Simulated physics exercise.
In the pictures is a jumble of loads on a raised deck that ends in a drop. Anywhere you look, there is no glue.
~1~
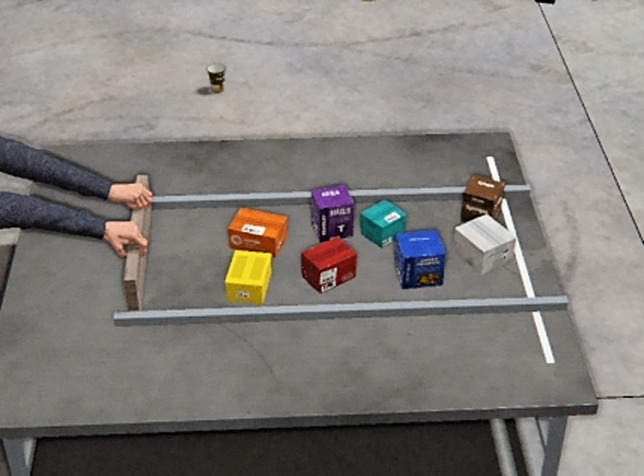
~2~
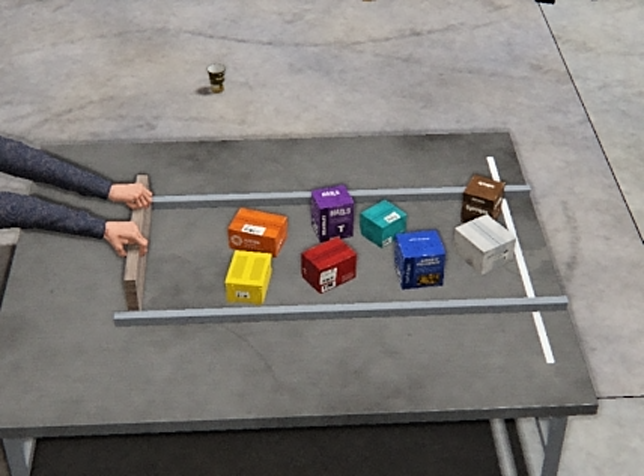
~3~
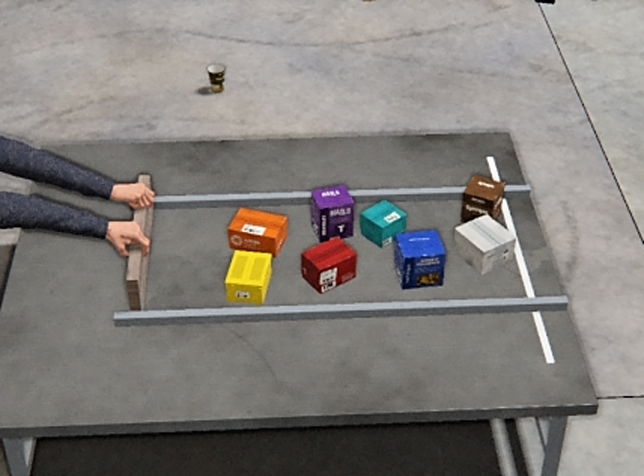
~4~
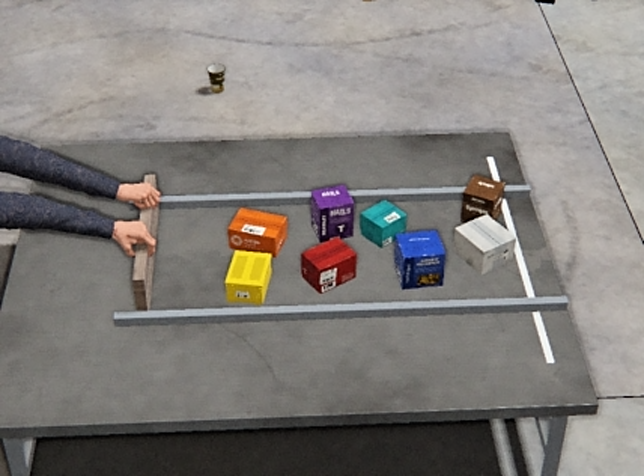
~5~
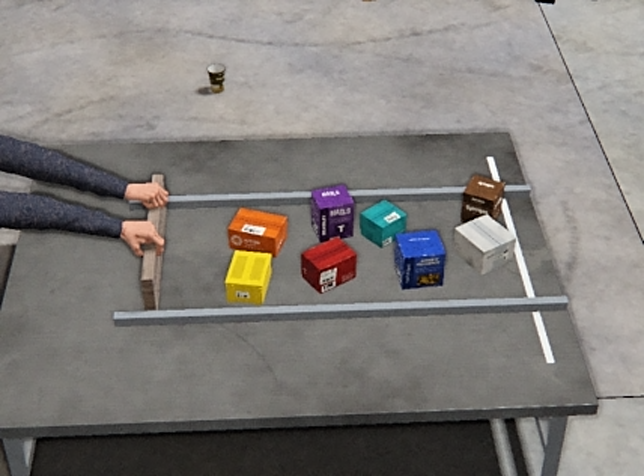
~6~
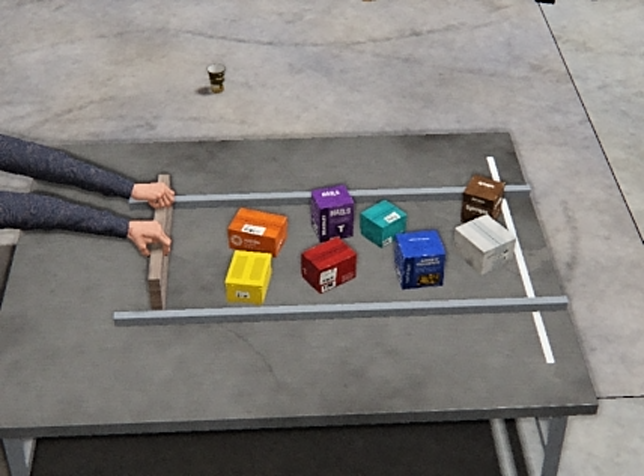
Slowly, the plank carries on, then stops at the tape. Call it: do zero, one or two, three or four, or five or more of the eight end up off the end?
Five or more end up off it.
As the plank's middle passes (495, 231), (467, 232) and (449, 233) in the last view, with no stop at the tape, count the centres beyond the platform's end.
Respectively, 6, 4 and 4.
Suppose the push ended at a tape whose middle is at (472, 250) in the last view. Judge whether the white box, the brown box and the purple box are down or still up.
Looking at each in turn, the white box is gone, the brown box is gone, and the purple box is still there.
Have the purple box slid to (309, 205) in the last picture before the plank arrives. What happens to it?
Outcome for the purple box: It ends up still on.
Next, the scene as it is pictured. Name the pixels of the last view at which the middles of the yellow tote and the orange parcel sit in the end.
You'll see the yellow tote at (544, 266), with the orange parcel at (536, 220).
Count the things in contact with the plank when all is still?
2 in contact.
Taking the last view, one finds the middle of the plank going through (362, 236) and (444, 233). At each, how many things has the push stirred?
That makes 8 at the first spot and 8 at the second.
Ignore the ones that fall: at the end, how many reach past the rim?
The total here is 2.
A little later, none off yet; brown box at rest near (483, 202); white box at rest near (484, 245); blue box moving near (423, 260).
When it is over, the number that fall off is five or more; down, red parcel, purple box, turquoise parcel, blue box, white box and brown box.
